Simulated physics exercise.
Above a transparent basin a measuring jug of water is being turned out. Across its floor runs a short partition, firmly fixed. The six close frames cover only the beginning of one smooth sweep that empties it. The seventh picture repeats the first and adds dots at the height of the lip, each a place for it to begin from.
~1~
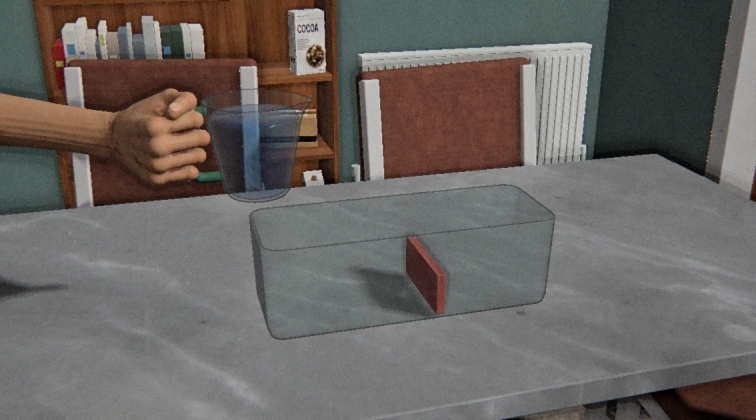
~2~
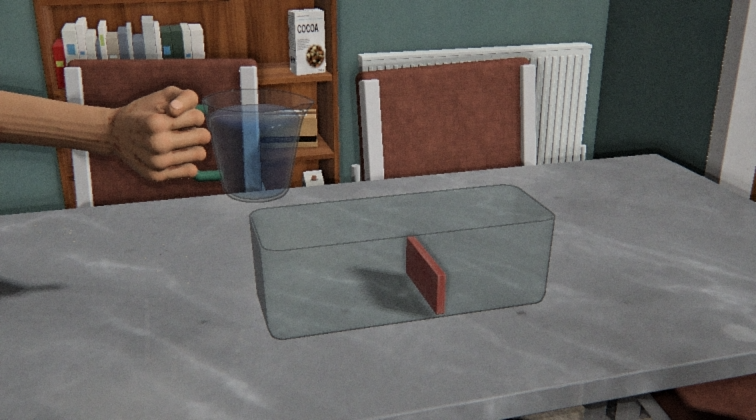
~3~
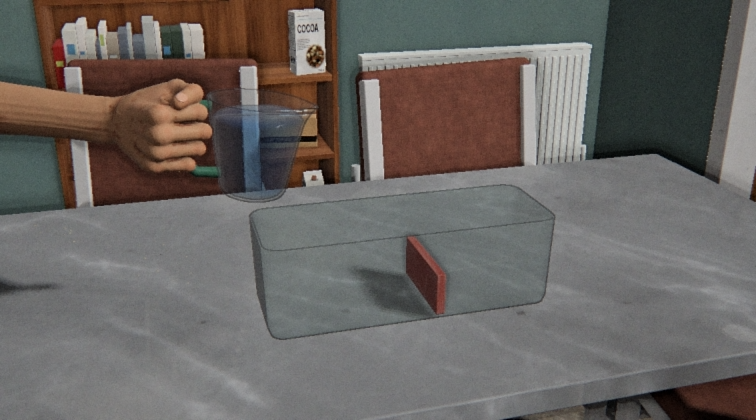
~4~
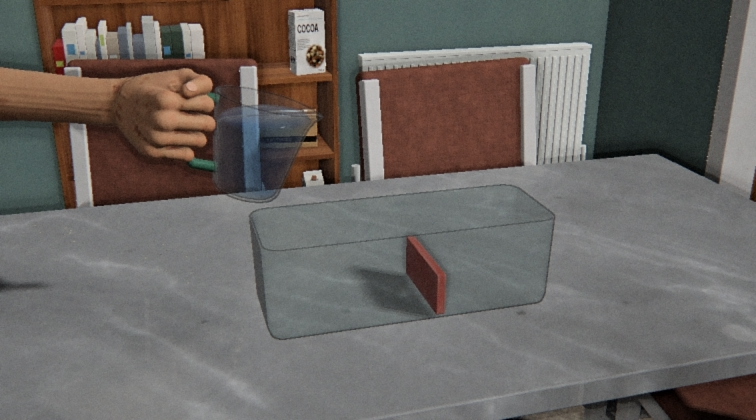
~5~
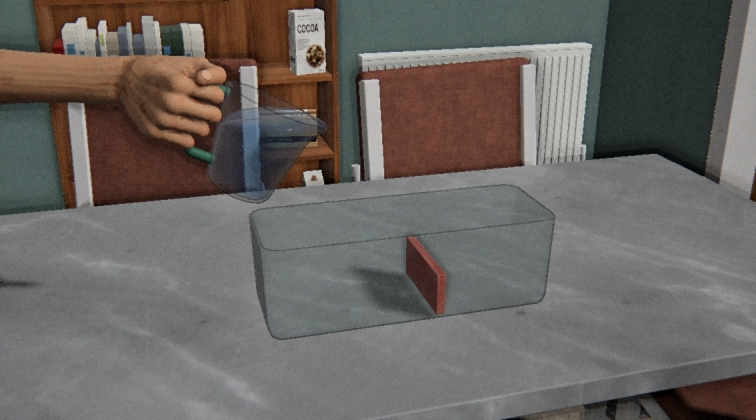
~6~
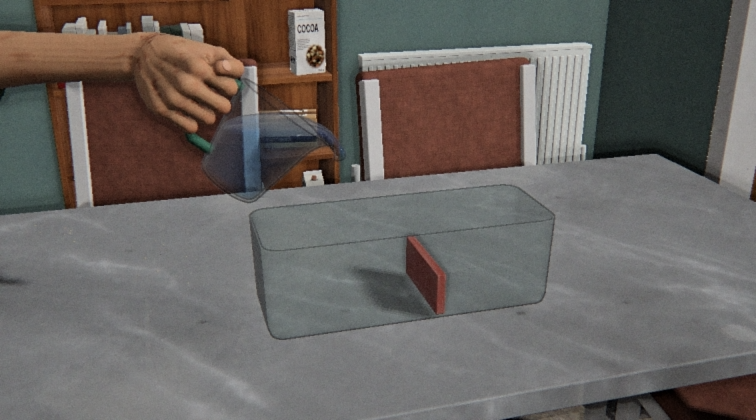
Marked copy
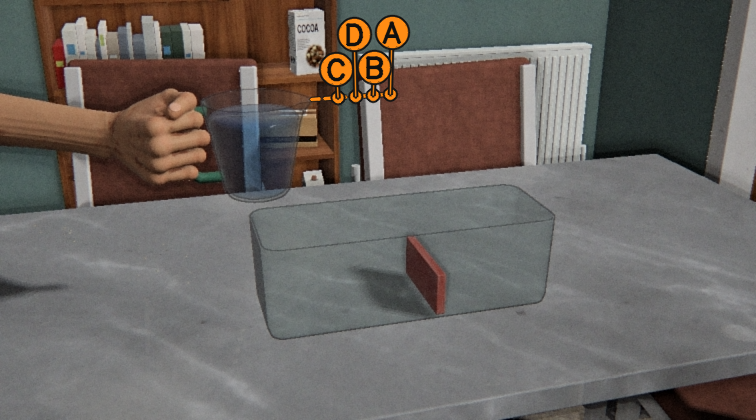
At first a hand holds a clear jug of bluish water upright above a transparent basin with a short red partition on its floor. The hand then tilts the jug steadily to the right, and water slips over the lip, curving slightly downward while the basin stays still.
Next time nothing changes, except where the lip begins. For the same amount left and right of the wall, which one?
A beats the others.
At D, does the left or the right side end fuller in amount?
The left one.
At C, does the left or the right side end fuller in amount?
More ends on the left.
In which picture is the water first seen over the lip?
Picture 5.
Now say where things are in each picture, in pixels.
Upright, lip at (311, 99); basin from (268, 337) to (543, 298); top of the wall at (425, 255); nothing has left yet, in the first picture.
Upright, lip at (312, 101); nothing has left yet, in the second picture.
Tipped about 7°, lip at (316, 106); nothing has left yet, in the third picture.
Tipped about 16°, lip at (321, 115); nothing has left yet, in the fourth picture.
Tipped about 27°, lip at (325, 128); water is over the lip, down to (325, 128), in the fifth picture.
Tipped about 40°, lip at (327, 143); water is over the lip, down to (336, 159), in the sixth picture.
On the marked copy, A at (390, 94); B at (373, 95); C at (338, 97); D at (355, 96).
Choosing A, about 48 % ends left of the wall and 51 % right of it.
Choosing B, about 75 % ends left of the wall and 24 % right of it.
Choosing C, about 97 % ends left of the wall and 3 % right of it.
Choosing D, about 93 % ends left of the wall and 4 % right of it.
